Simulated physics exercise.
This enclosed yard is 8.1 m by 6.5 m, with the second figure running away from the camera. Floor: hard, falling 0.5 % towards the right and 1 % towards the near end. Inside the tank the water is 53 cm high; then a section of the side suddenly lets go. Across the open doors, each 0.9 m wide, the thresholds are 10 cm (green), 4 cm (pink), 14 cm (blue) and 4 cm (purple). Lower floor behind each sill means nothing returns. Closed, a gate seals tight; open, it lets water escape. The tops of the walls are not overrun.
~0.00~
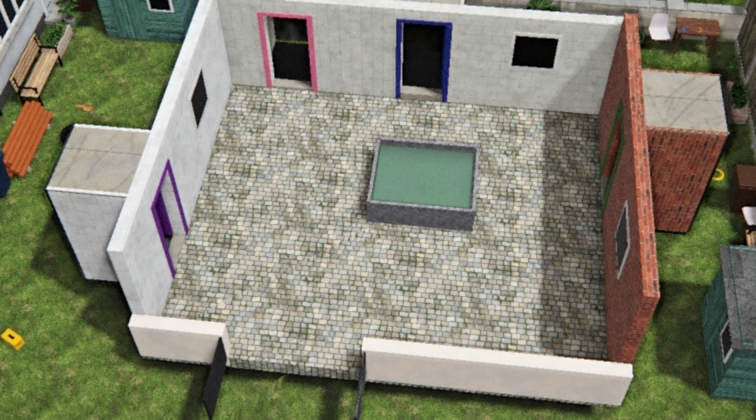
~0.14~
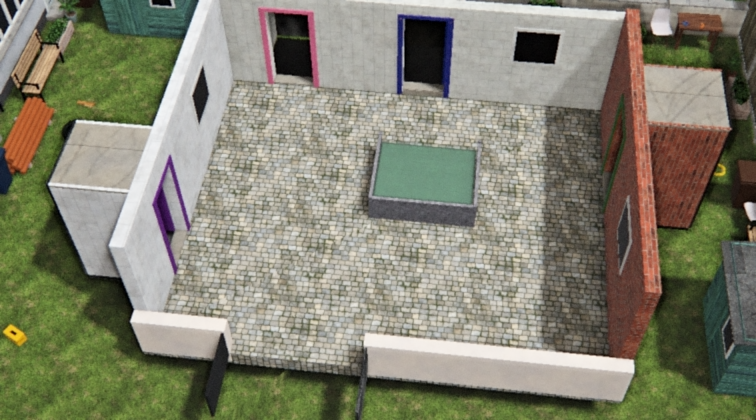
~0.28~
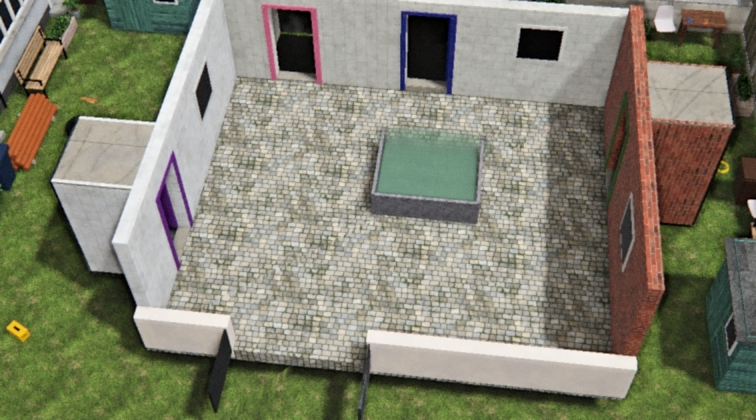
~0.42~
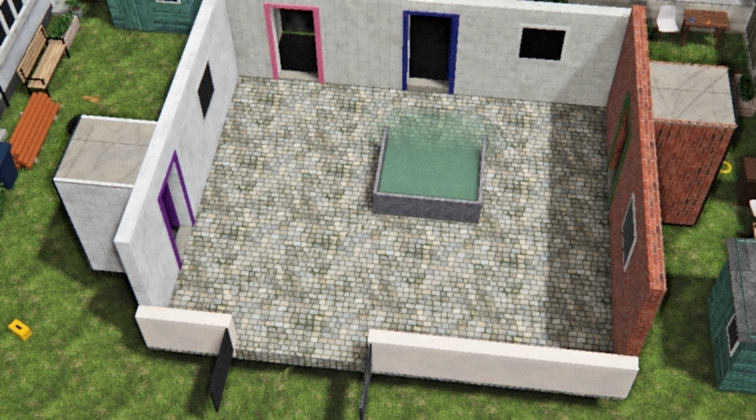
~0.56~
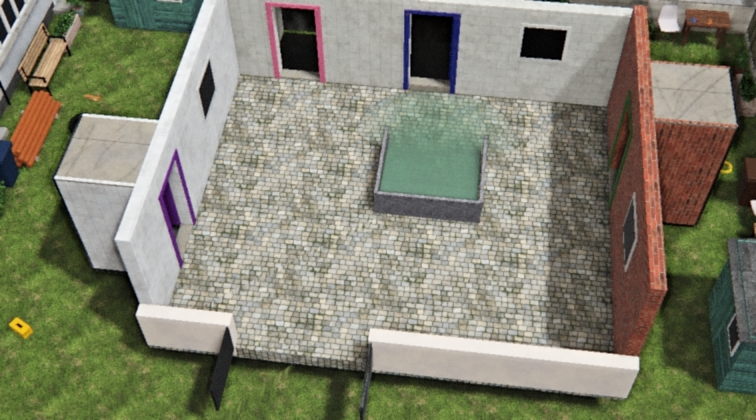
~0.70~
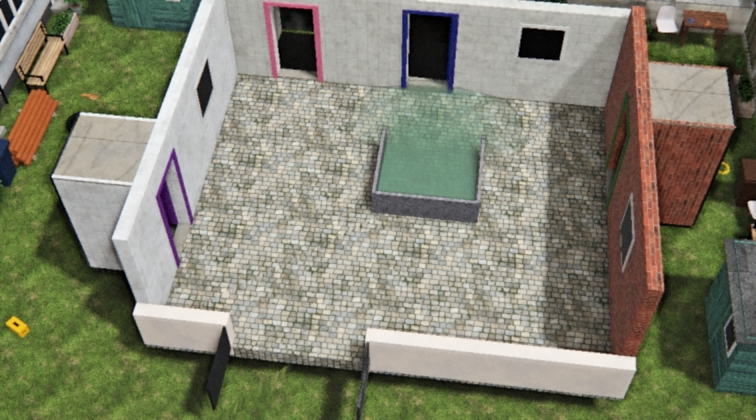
Greenish water poured out over the far side of a gray tank in a walled, stone-paved yard, spreading in a thin, widening sheet toward the back wall with the pink and blue doorframes.
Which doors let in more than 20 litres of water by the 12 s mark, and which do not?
By then, the green door does not, the pink door does not, the blue door lets in more than that, the purple door does not.
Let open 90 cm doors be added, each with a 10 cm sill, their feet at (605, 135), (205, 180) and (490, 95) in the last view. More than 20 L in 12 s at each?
Per doorway, in order: Sufficient / insufficient / sufficient.
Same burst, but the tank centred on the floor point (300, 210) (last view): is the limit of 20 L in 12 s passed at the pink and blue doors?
Lab note: Pink door limit exceeded; blue door limit not exceeded.
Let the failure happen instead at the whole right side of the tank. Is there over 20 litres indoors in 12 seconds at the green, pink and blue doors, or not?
Then green would come out on the high side, pink on the low side and blue on the low side.
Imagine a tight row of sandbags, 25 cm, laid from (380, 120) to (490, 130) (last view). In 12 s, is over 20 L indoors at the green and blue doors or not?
Doors: Green stays under / blue stays under.
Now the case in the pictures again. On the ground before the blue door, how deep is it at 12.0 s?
Roughly 2.0 cm deep.
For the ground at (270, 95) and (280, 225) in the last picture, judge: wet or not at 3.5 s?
Soaked, untouched.
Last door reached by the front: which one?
The purple door.
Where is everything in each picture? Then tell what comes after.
The tank at (425, 176) is whole and still, 53 cm deep, in the first picture.
The front is at a hidden place, 1.0 m from the gap on the tank's far side; 0.5 m2 of floor is under water; 53 cm left at the back of the tank, in the second picture.
Water pours out on the tank's far side and has run 1.2 m, to (381, 133); typically 10 cm deep outside, 53 cm at the tank's back, in the third picture.
Water pours out on the tank's far side and has run 1.5 m, to (379, 120); typically 8 cm deep outside, 52 cm at the tank's back, in the fourth picture.
Water pours out on the tank's far side and has run 1.8 m, to (492, 109); typically 7 cm deep outside, 46 cm at the tank's back, in the fifth picture.
The front is at (499, 98), 2.2 m from the gap on the tank's far side; 5.0 m2 of floor is under water; 46 cm left at the back of the tank, in the sixth picture.
After 1.4 s water covers 15 % of the floor and is deepest (34 cm) near (448, 99); green door not reached, pink door not reached, blue door 32 cm at the sill, 53 L in, purple door not reached.
After 2.2 s water covers 20 % of the floor and is deepest (27 cm) near (424, 91); green door not reached, pink door 6 cm at the sill, 0 L in, blue door 25 cm at the sill, 126 L in, purple door not reached.
After 3.5 s water covers 35 % of the floor and is deepest (20 cm) near (599, 107); green door 8 cm at the sill, 0 L in, pink door 5 cm at the sill, 1 L in, blue door 12 cm at the sill, 158 L in, purple door not reached.
After 7.0 s water covers 70 % of the floor and is deepest (11 cm) near (594, 376); green door 6 cm at the sill, 0 L in, pink door 4 cm at the sill, 2 L in, blue door 3 cm at the sill, 159 L in, purple door 3 cm at the sill, 0 L in.
After 12.0 s water covers 85 % of the floor and is deepest (8 cm) near (584, 375); green door 3 cm at the sill, 0 L in, pink door 1 cm at the sill, 2 L in, blue door 2 cm at the sill, 160 L in, purple door 1 cm at the sill, 0 L in.
